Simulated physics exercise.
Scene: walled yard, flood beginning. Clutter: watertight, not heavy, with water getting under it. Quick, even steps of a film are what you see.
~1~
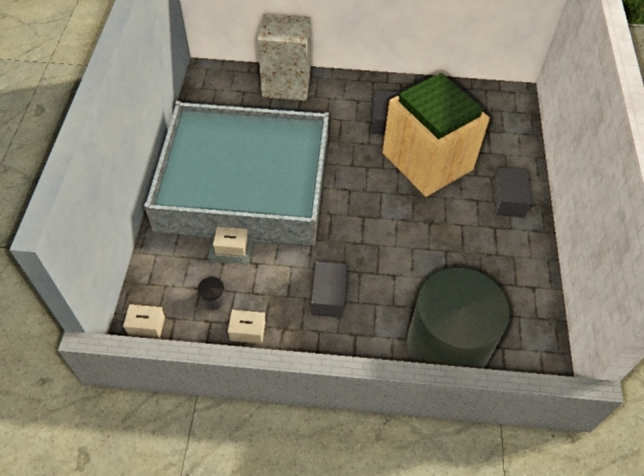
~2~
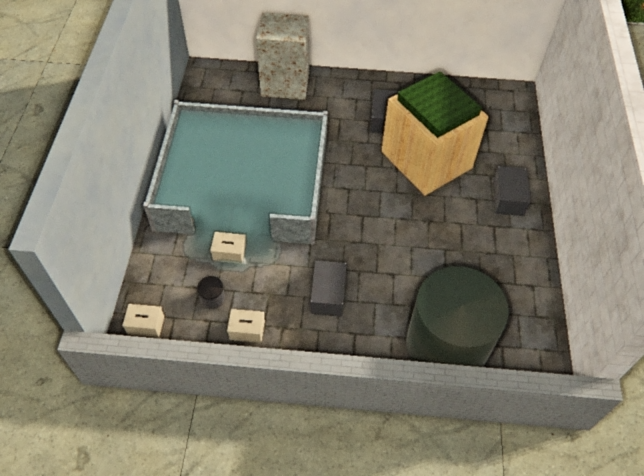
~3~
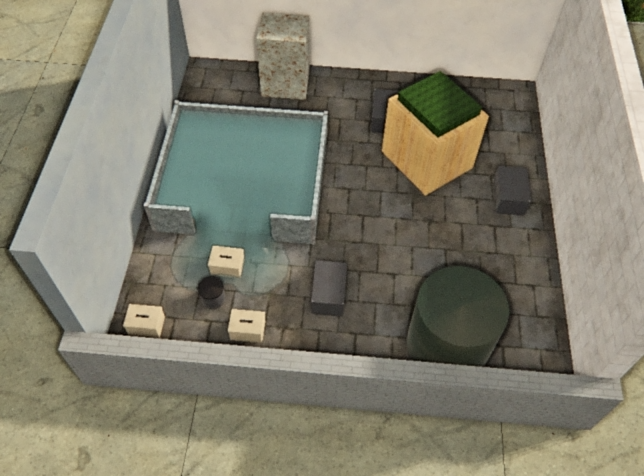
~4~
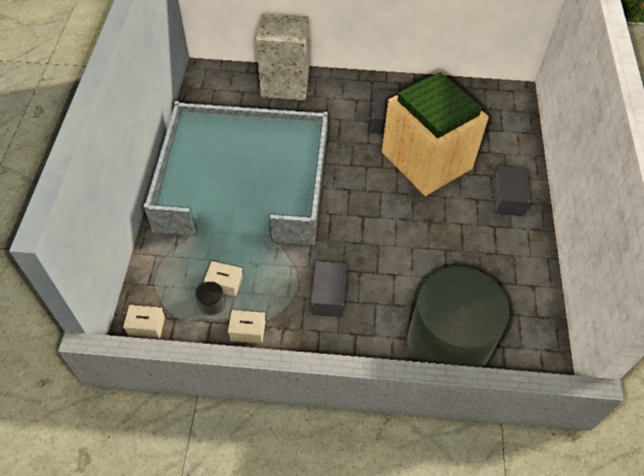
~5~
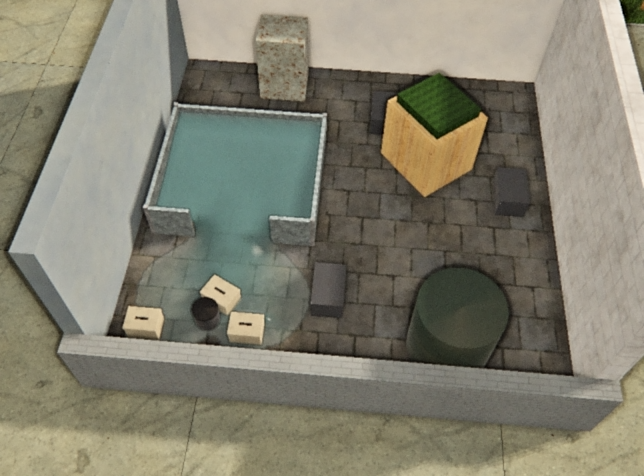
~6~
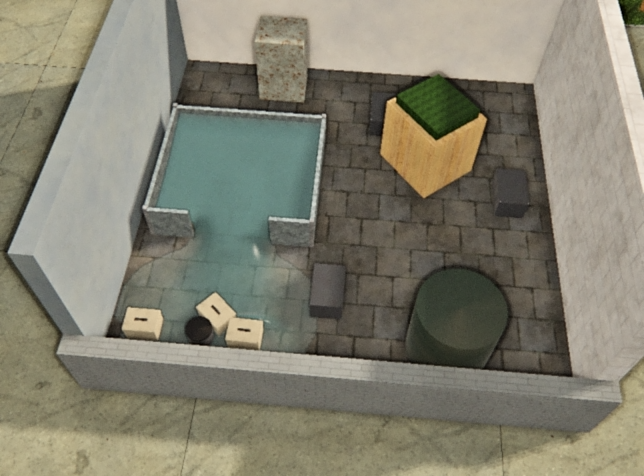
Walled paved yard with a raised pool, its front wall opening and water spreading, pushing a cream box and dark bucket forward.
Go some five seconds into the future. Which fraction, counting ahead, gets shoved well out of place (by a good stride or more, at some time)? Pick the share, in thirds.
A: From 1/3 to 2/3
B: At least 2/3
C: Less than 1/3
Option A: From 1/3 to 2/3.
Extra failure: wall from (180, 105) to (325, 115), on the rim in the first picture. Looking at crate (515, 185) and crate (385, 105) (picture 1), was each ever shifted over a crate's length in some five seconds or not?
Going one by one, the first made the full stretch and the second made the full stretch.
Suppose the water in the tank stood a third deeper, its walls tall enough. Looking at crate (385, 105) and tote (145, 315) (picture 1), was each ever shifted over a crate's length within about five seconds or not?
First one: Stayed within that, second one: Travelled that far.
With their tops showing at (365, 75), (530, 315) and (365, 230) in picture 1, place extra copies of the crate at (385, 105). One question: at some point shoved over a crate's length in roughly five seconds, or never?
Copy by copy, in order: Largely stays, largely stays, relocated.
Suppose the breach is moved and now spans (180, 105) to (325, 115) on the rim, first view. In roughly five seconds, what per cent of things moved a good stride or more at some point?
I'd say around 40 per cent.
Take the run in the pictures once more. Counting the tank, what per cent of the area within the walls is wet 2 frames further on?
Estimate: Near 25 %.
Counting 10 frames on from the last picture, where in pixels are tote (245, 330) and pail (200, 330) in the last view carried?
They should be roughly at (310, 341) and (161, 332).
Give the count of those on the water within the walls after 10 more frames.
I make it 4.
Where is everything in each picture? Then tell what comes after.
A tote at (230, 237), on the bottom; a pail at (211, 288) rests on the ground; 0 of 8 have shifted, in the first frame.
A tote at (228, 243) rests on the ground, close to its start; a pail at (210, 287), on the bottom; 1 of 8 have shifted, in the second frame.
A tote at (226, 257), on the bottom, a stride from its start; a pail at (211, 287) rests on the ground; 1 of 8 have shifted, in the third frame.
A tote at (223, 275) rests on the ground, a stride from its start; a pail at (209, 292) rests on the ground, close to its start; 2 of 8 have shifted, in the fourth frame.
A tote at (220, 291) rests on the ground, a stride from its start; a pail at (205, 308) rests on the ground, close to its start; 2 of 8 have shifted, in the fifth frame.
A tote at (216, 310), on the bottom, a stride from its start; a pail at (199, 328) rests on the ground, a stride from its start; 3 of 8 have shifted, in the sixth frame.
A moment on, 2 of 8 are well off their spots; 2 afloat.
Next, 3 of 8 are well off their spots; 4 afloat.
Later, 5 of 8 are well off their spots; 3 afloat.
In the end, 5 of 8 are well off their spots, and 5 have been at some point; 3 afloat.
